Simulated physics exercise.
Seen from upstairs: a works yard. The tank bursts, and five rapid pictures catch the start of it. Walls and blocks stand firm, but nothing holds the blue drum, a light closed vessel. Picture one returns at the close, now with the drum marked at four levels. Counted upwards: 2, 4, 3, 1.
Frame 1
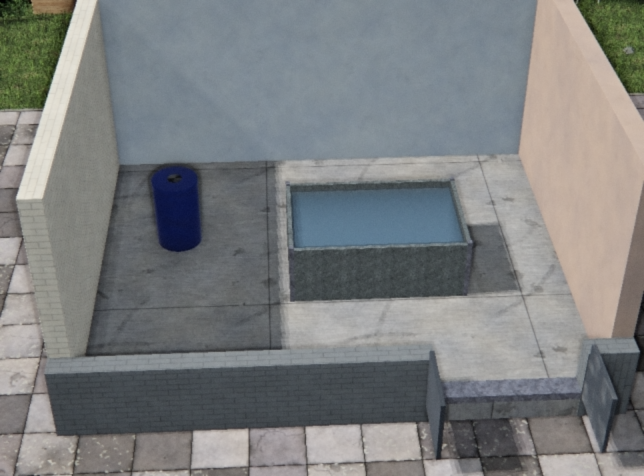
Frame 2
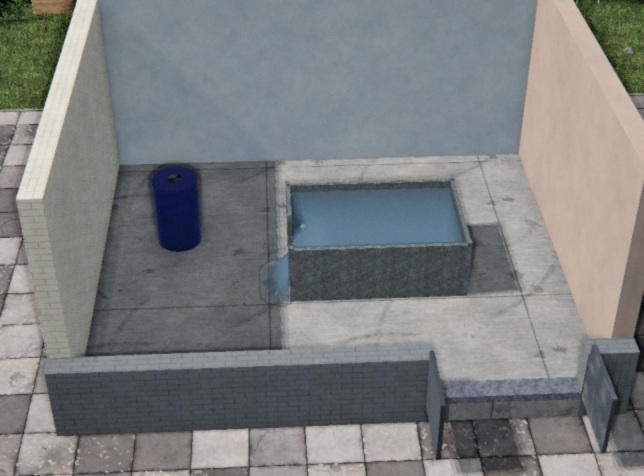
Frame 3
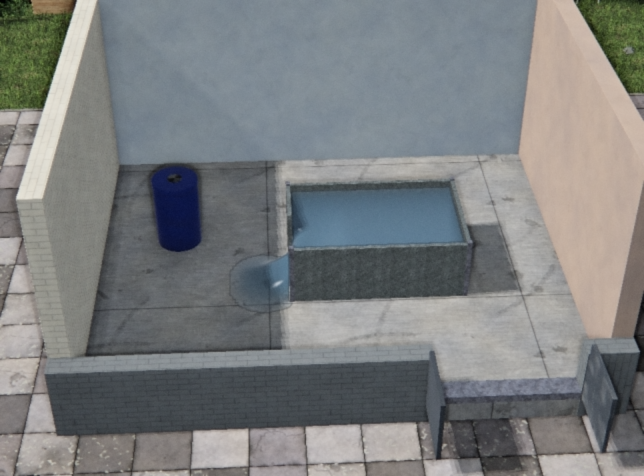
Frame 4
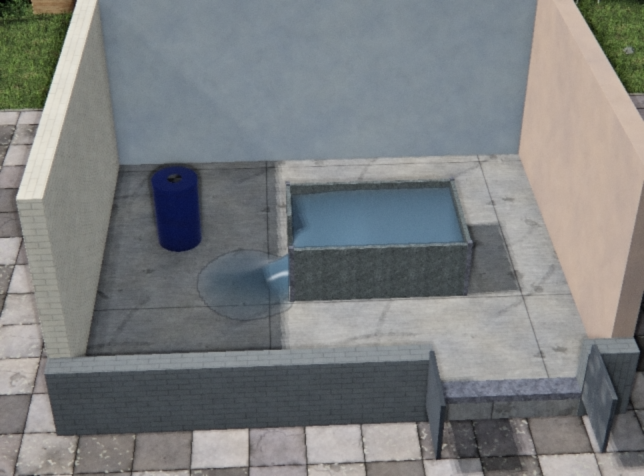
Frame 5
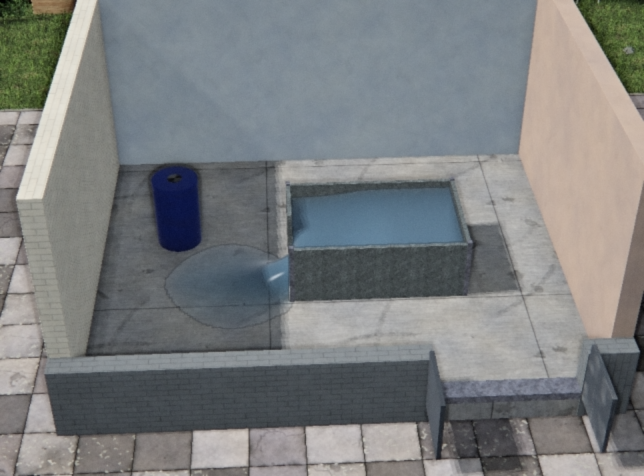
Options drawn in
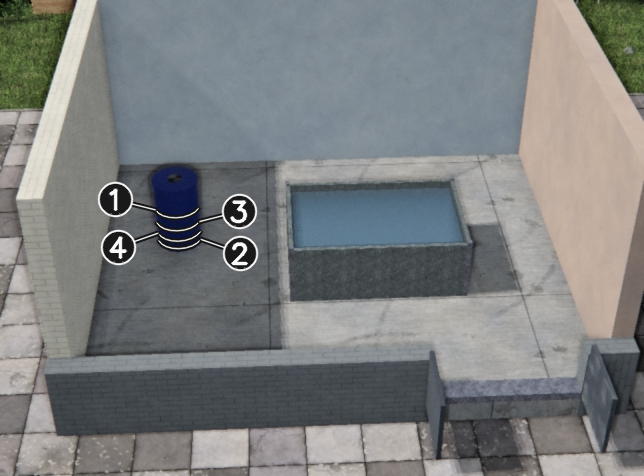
A full stone tank lets water out its left side, and a puddle spreads leftward.
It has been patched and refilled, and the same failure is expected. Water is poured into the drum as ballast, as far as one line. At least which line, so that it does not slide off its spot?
4 is the one.
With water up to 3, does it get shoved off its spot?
No, that is safe.
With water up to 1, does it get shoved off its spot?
No, that is safe.
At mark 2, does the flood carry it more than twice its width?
Yes.
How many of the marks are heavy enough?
Three of the four.
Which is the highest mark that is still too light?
2.
On the marked copy, 1 at (176, 217); 2 at (179, 248); 3 at (177, 230); 4 at (178, 241); from the bottom up 2, 4, 3, 1.
For mark 1, it does not move.
For mark 2, it is pushed about 3 times its own width away.
For mark 3, it does not move.
For mark 4, it does not move.
